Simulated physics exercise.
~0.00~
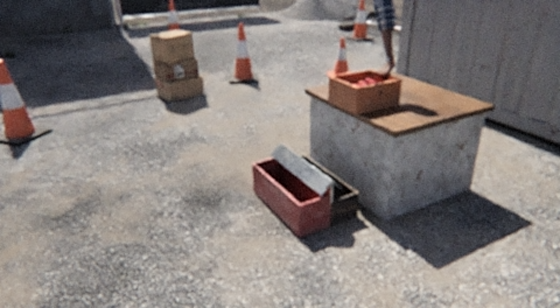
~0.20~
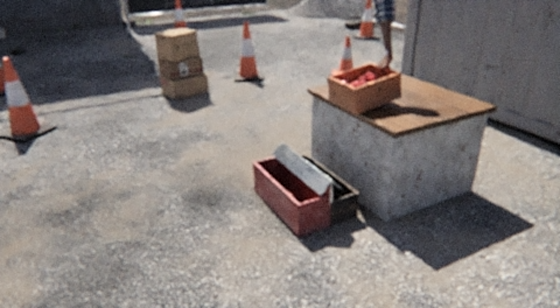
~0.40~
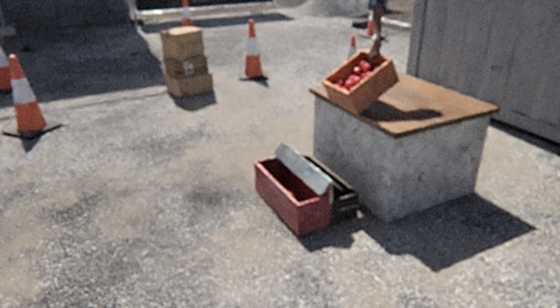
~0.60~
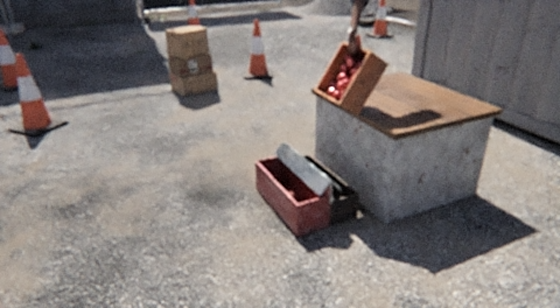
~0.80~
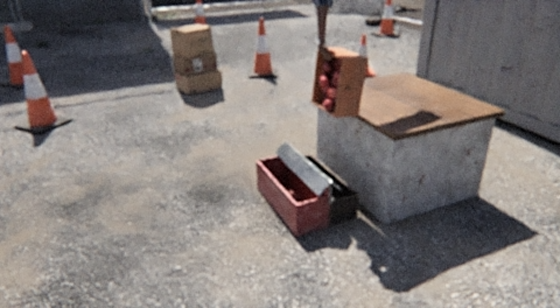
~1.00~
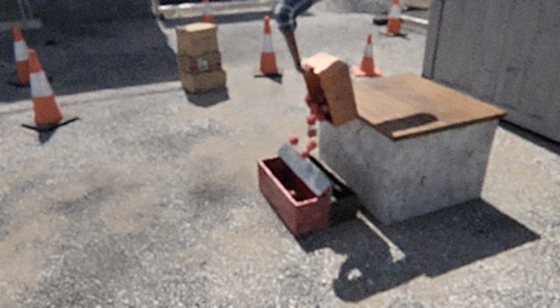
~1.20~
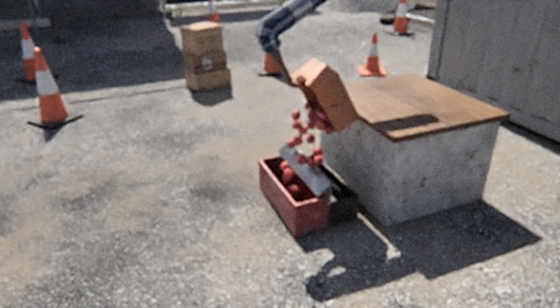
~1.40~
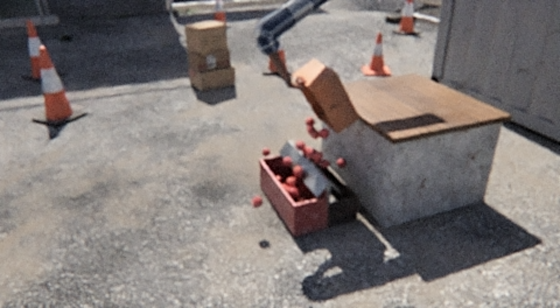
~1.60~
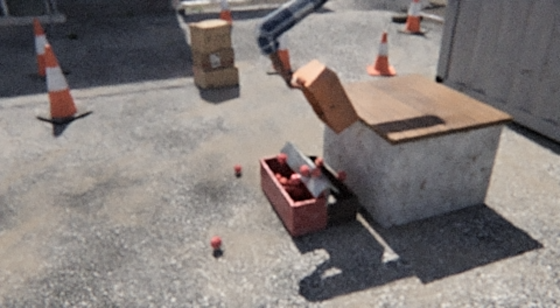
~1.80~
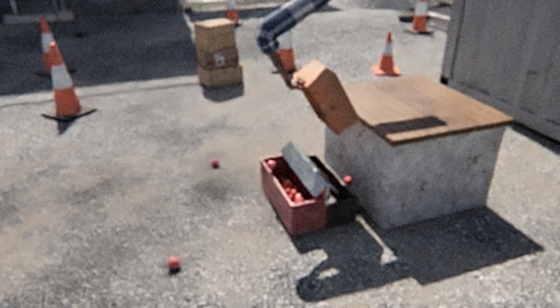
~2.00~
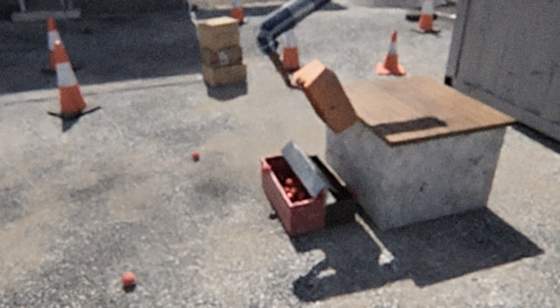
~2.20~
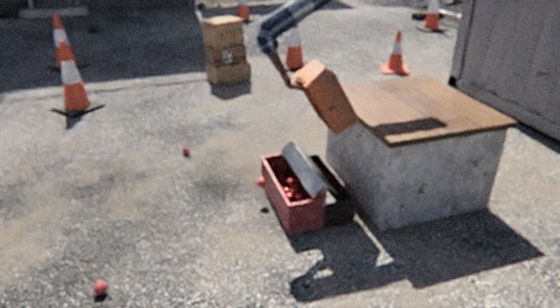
Orange crate tipped by a mechanical arm, spilling tomatoes off a bench mostly into a red tub, a few rolling across gravel.
